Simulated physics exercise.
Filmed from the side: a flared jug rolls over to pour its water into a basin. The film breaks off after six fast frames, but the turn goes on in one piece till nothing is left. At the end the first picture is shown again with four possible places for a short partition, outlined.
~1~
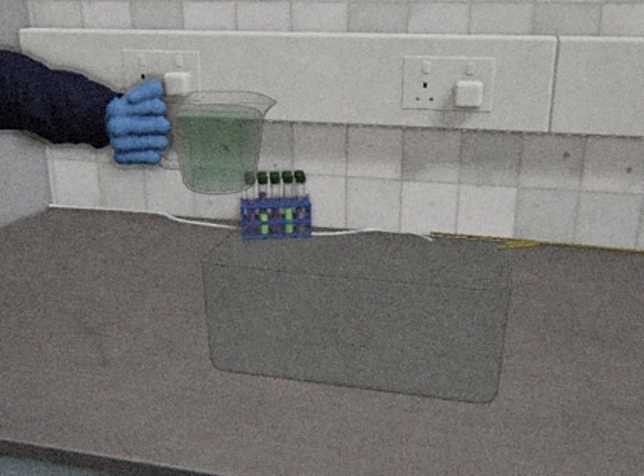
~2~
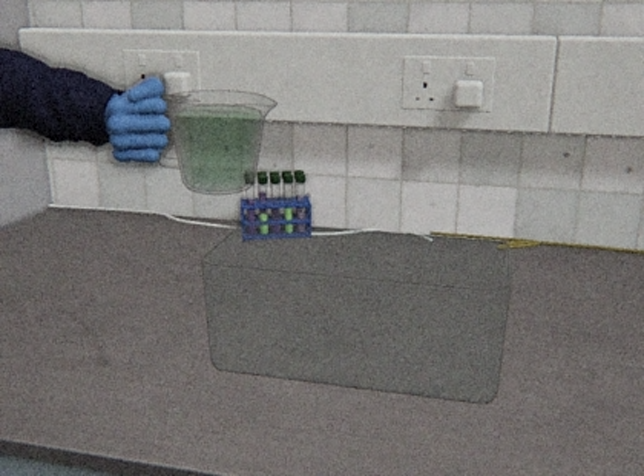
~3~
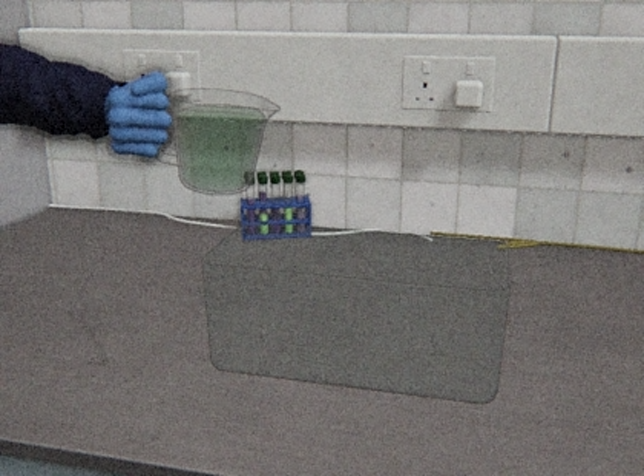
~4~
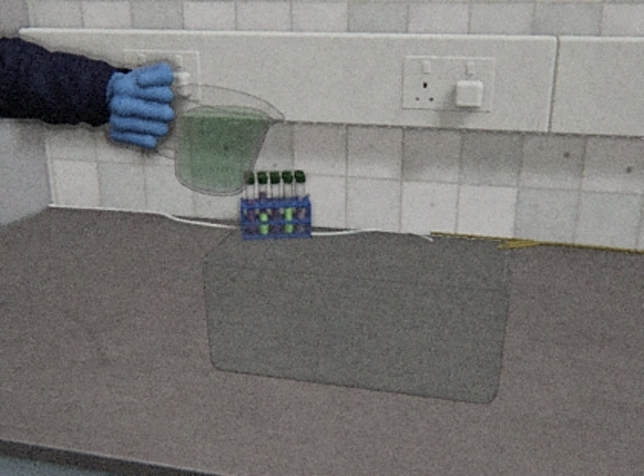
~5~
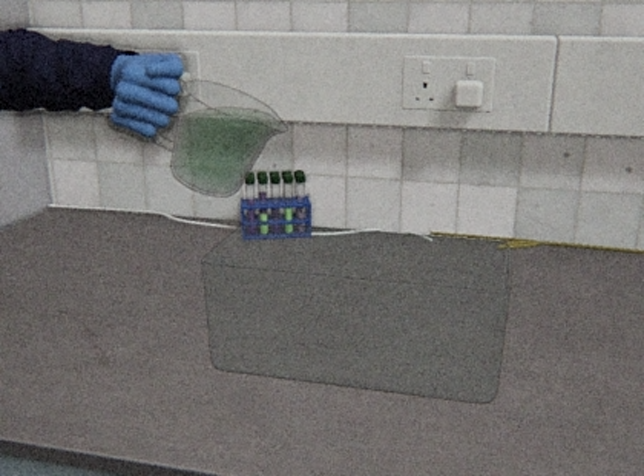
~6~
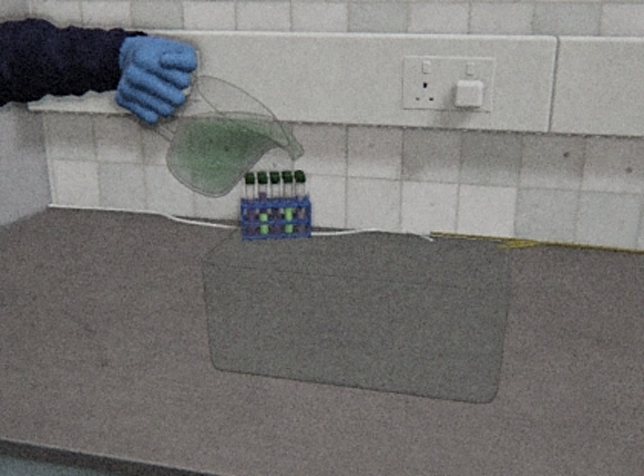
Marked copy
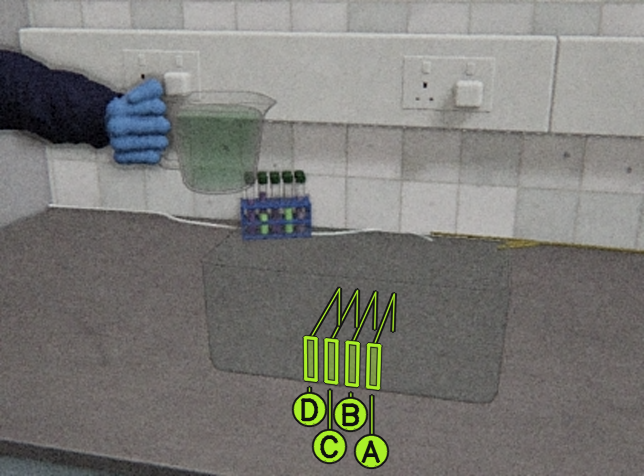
A blue-gloved hand in a dark sleeve reaches in from the left, holding a clear flared jug of greenish water above a grey countertop, seen from the side by a still camera. A transparent basin sits in front, with a blue rack of green-capped tubes behind it by the white tiled wall and sockets. The hand lifts and rolls the jug rightward until water slips over its lip.
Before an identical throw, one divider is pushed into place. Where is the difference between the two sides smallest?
It is D.
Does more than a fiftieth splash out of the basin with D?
No, it does not.
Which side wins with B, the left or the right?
The left one.
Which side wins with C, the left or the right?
More ends on the left.
In lime, A at (371, 395); B at (350, 393); C at (330, 390); D at (309, 387).
If A is chosen, about 95 % ends left of the wall and 4 % right of it.
If B is chosen, about 95 % ends left of the wall and 4 % right of it.
If C is chosen, about 85 % ends left of the wall and 13 % right of it.
If D is chosen, about 52 % ends left of the wall and 48 % right of it.
